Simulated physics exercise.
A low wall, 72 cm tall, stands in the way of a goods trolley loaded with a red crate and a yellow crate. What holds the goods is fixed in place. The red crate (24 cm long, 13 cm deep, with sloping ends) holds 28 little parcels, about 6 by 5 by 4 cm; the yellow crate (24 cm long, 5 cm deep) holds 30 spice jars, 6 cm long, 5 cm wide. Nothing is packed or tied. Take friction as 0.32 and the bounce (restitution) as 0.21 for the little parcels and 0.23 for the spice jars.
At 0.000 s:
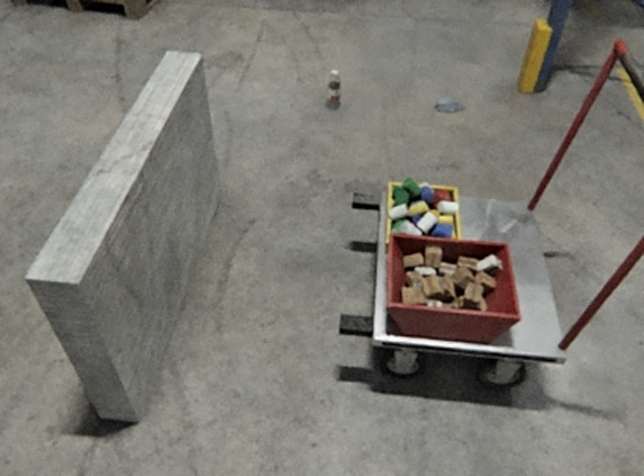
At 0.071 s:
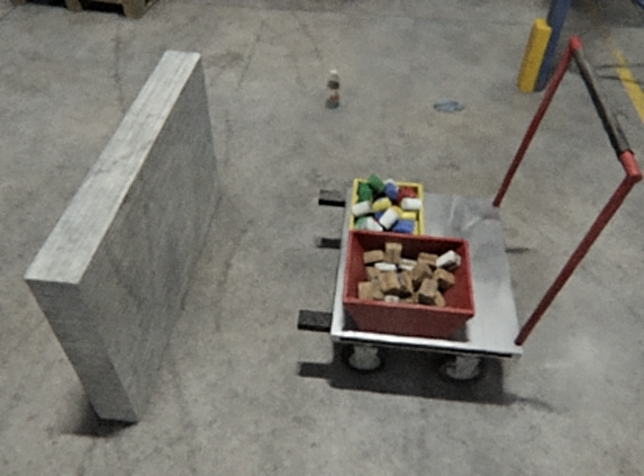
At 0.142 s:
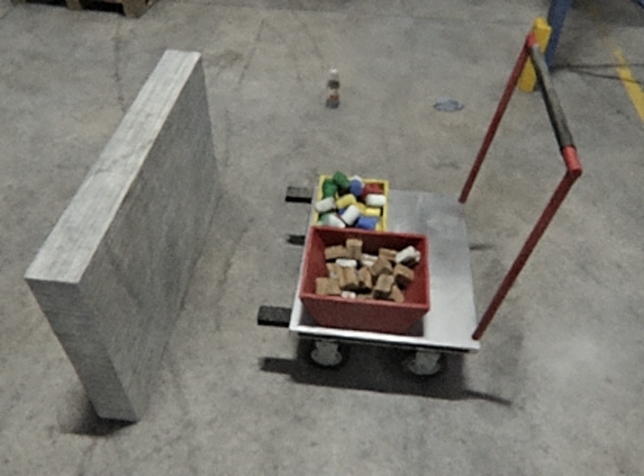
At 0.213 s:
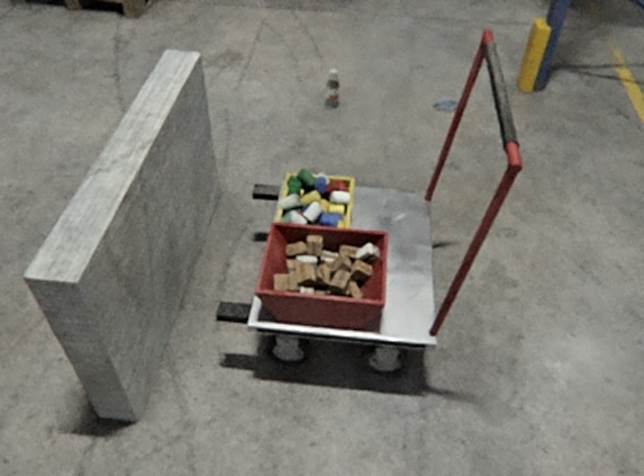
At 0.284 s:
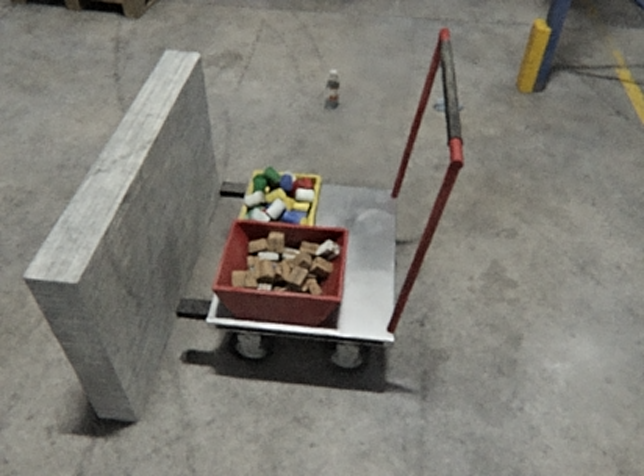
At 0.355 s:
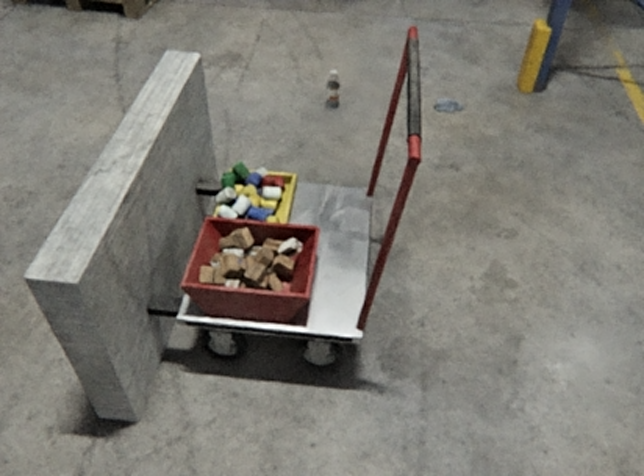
On a concrete floor, a trolley carrying red and yellow crates rolls left up to a low wall.
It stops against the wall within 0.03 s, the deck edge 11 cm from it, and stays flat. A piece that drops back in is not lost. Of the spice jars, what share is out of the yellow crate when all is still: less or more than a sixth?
More than a sixth of the spice jars leave the yellow crate.
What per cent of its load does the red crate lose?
Red crate 5 per cent.
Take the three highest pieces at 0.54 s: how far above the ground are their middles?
Roughly 46 cm.
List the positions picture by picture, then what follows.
In the first picture (each is followed by its nearest rim corner in this view, unless another is named), yellow crate (by its farthest rim corner), (392, 183); red crate, (518, 317); 63 cm short of the stop; none out.
Yellow crate, (358, 180); red crate, (472, 312); 50 cm short of the stop, in the second picture.
Yellow crate, (324, 177); red crate, (427, 307); 36 cm short of the stop, in the third picture.
Yellow crate, (291, 174); red crate, (382, 303); 23 cm short of the stop, in the fourth picture.
Yellow crate, (258, 171); red crate, (338, 299); 10 cm short of the stop, in the fifth picture.
Yellow crate, (234, 170); red crate, (305, 296); stopped; none out, in the sixth picture.
After 0.42 s, red crate 28 in, 0 out and yellow crate 27 in, 3 out.
After 0.54 s, red crate 27 in, 1 out and yellow crate 21 in, 9 out.
After 0.77 s, red crate 27 in, 1 out and yellow crate 21 in, 9 out.
When it is over (at 1.28 s), red crate 27 in, 1 out and yellow crate 21 in, 9 out. Asked share, 9 of 30, 30 per cent.
